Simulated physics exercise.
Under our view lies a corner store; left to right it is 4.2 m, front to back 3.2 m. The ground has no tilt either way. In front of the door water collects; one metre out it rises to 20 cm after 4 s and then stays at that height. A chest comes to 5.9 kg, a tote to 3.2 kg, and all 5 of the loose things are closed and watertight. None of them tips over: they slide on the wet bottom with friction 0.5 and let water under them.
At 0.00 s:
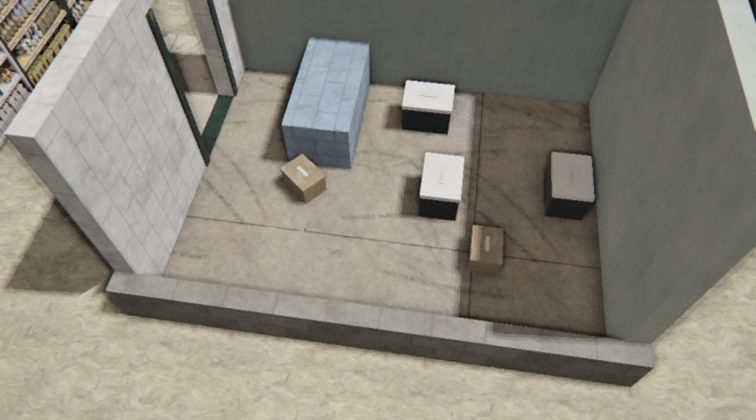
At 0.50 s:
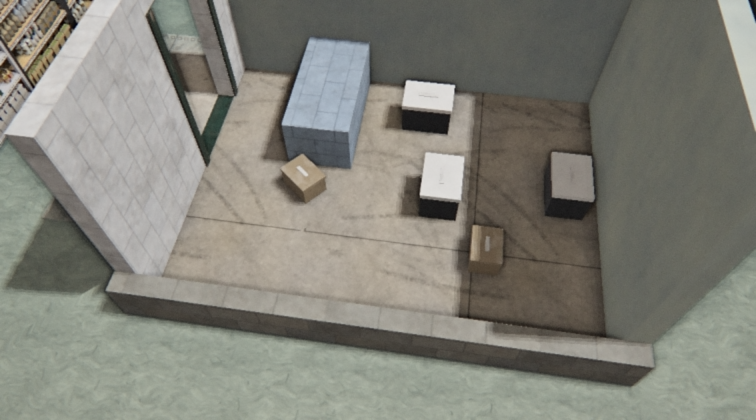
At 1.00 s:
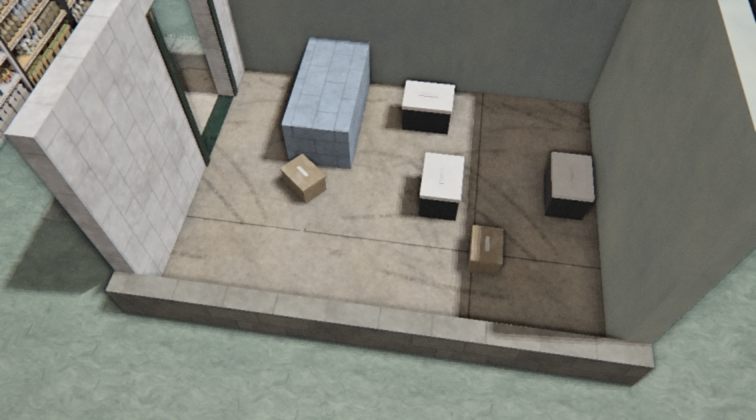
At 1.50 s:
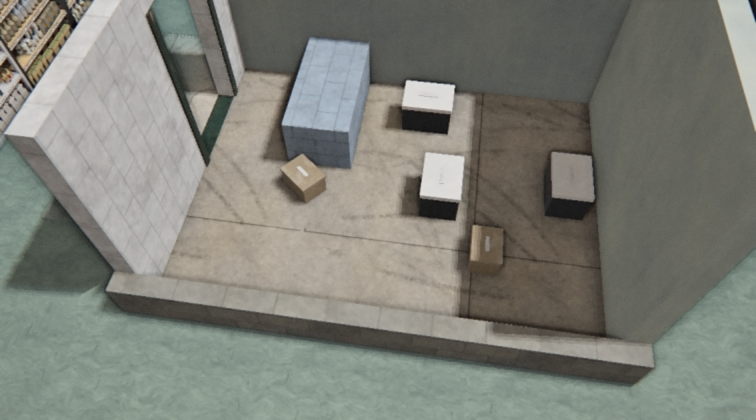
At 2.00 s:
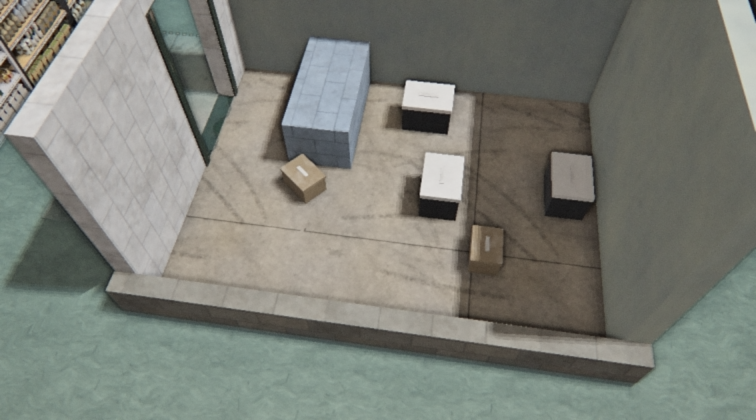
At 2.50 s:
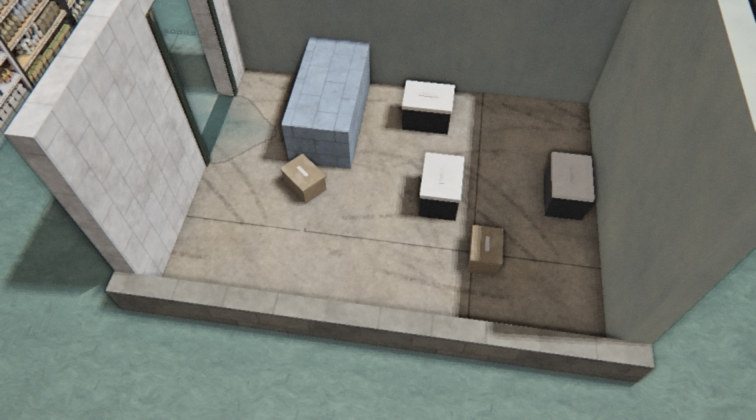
Water spreads over the pale ground outside a small walled store, turning it blue-green, and gathers behind the doorway at the upper left. A thin, clear patch then slips through the doorway onto the floor near the blue block, while the boxes and white-topped chests stay still.
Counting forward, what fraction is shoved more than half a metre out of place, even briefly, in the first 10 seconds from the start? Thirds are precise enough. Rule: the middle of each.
I'd put it at between one and two thirds.
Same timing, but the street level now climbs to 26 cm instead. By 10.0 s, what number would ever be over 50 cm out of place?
Under that setup the answer is 3.
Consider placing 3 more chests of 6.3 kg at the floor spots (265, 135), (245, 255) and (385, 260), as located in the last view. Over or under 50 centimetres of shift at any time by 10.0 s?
One: Beyond it. Two: Within it. Three: Beyond it.
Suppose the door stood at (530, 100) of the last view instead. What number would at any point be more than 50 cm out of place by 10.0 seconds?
In that case the number is 4.
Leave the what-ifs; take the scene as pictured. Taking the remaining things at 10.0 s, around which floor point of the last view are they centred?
About (483, 176).
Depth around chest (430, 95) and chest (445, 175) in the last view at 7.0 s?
Some 0 cm at the first, some 1 cm at the second.
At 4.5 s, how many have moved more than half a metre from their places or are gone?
By that point, 0.
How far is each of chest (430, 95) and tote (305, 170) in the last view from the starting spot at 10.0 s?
In turn: 0 cm, 200 cm.
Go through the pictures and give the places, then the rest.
A chest at (429, 95) rests on the ground; a tote at (487, 244), on the bottom; water covers 0.0 m2; 0 of 5 have shifted, in the first frame.
A chest at (429, 95), on the bottom; a tote at (487, 244), on the bottom; water covers 0.0 m2; 0 of 5 have shifted, in the second frame.
A chest at (429, 95), on the bottom; a tote at (487, 244) rests on the ground; water covers 0.0 m2; 0 of 5 have shifted, in the third frame.
A chest at (429, 95), on the bottom; a tote at (487, 244) rests on the ground; 0.0 m2 under water; 0 of 5 have shifted, in the fourth frame.
A chest at (429, 95) rests on the ground; a tote at (487, 244), on the bottom; 0.0 m2 under water; 0 of 5 have shifted, in the fifth frame.
A chest at (429, 95) rests on the ground; a tote at (487, 244) rests on the ground; 0.4 m2 under water; 0 of 5 have shifted, in the sixth frame.
After 3.5 s 0 of 5 are over 50 cm from their spots; 0 afloat.
After 4.5 s 0 of 5 are over 50 cm from their spots; 0 afloat.
After 7.0 s 1 of 5 are over 50 cm from their spots; 0 afloat.
After 10.0 s 3 of 5 are over 50 cm from their spots, and 3 have been at some point; 1 afloat.
